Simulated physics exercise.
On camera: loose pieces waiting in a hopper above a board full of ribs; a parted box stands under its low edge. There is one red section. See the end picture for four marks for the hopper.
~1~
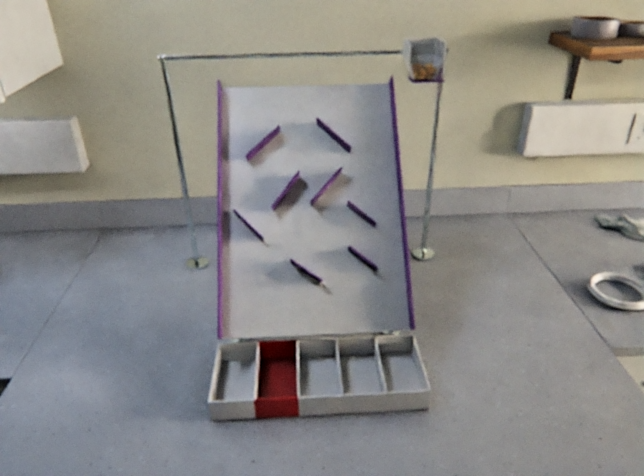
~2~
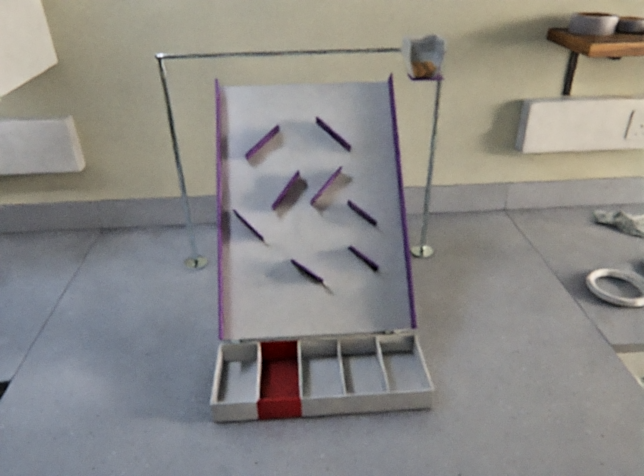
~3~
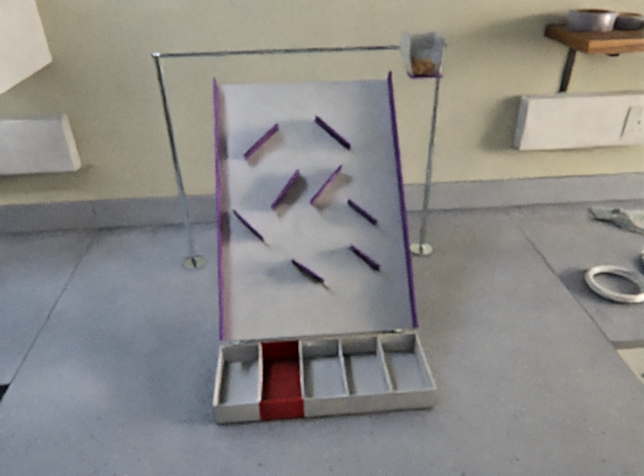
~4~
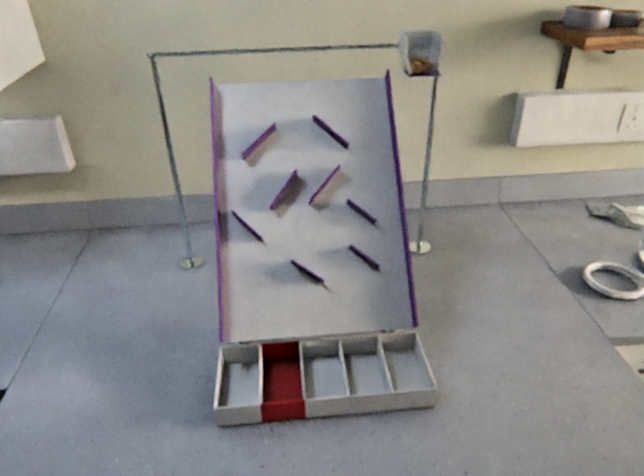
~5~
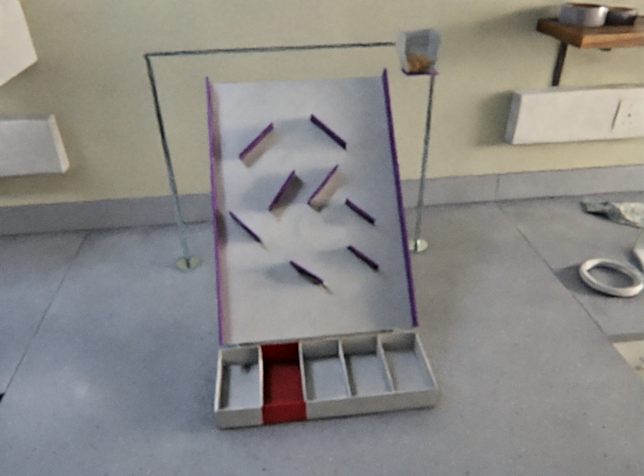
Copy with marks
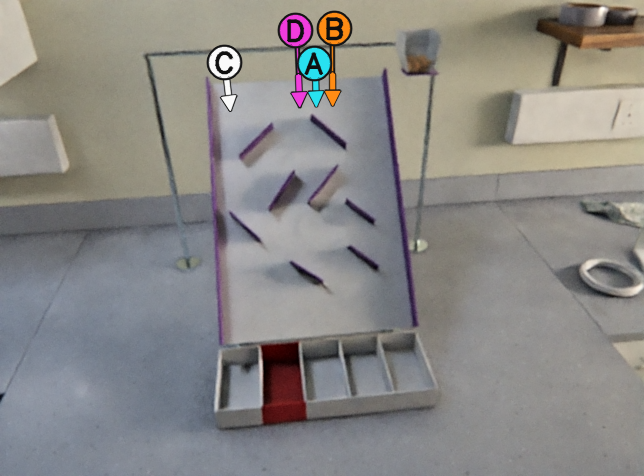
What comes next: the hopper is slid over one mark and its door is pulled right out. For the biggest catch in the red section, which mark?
Take D.
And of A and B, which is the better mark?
It is A.
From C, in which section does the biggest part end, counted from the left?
The first.
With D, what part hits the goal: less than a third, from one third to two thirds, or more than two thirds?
Mark D gives from one third to two thirds.
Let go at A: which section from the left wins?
It is the fifth one.
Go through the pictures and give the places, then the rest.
The first picture shows hopper at (423, 71), dried chickpeas, door shut.
The second picture shows ribs (245, 156) to (278, 125), (317, 117) to (351, 146), (272, 207) to (299, 170).
The third picture shows ribs (311, 201) to (341, 165), (233, 210) to (262, 238), (349, 199) to (377, 222).
The fourth picture shows ribs (291, 260) to (324, 281), (350, 245) to (380, 266).
The fifth picture shows red section at (284, 411), number 2 of 5 from the left.
On the marked copy, mark A meets the board at (316, 101); mark B meets the board at (332, 100); mark C meets the board at (229, 105); mark D meets the board at (299, 101).
If A is chosen, a small part in the red section, most in other sections.
If B is chosen, none in the red section, all in other sections.
If C is chosen, a small part in the red section, nearly all in other sections.
If D is chosen, about half in the red section, about half in other sections.
